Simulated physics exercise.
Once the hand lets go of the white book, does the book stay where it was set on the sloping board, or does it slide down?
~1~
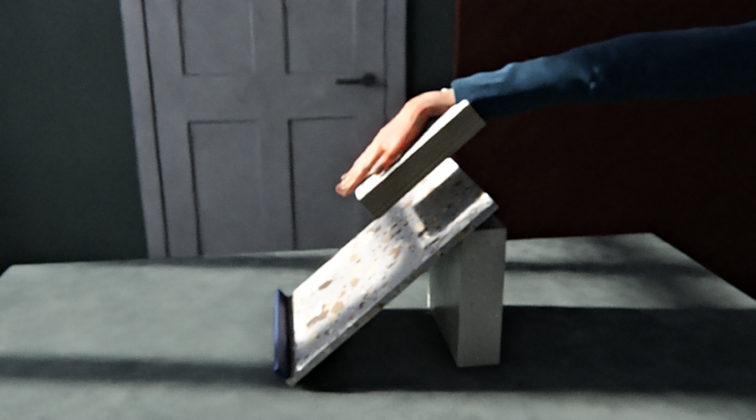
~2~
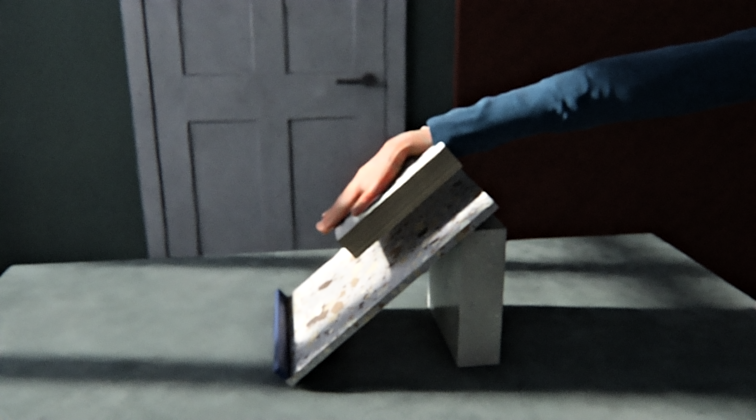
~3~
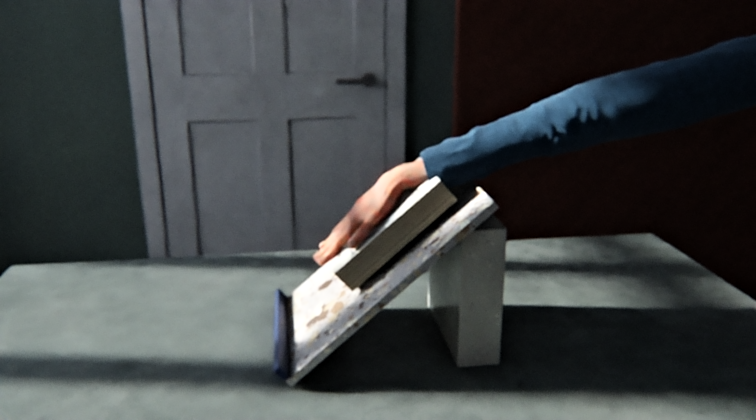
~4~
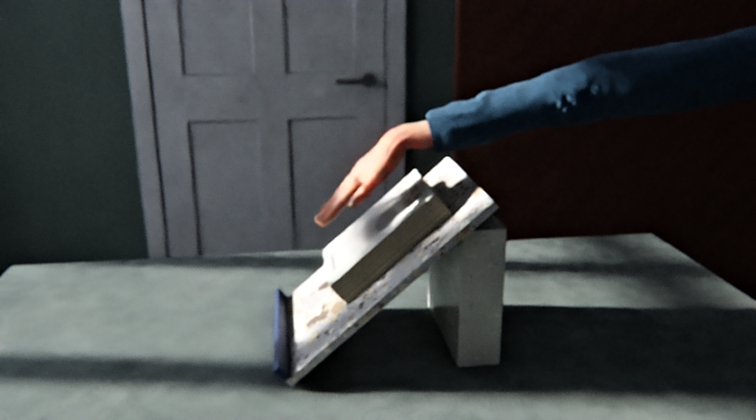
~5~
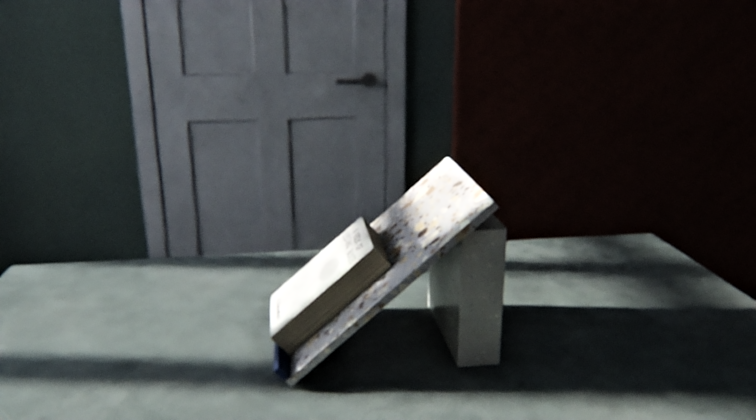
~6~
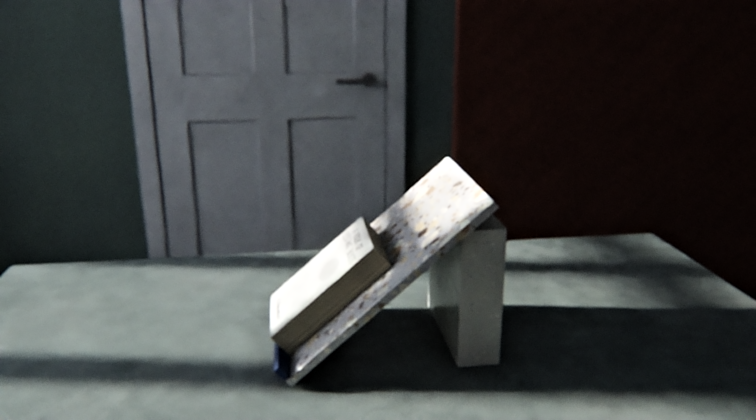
It slides down the board and ends up at the lower end.
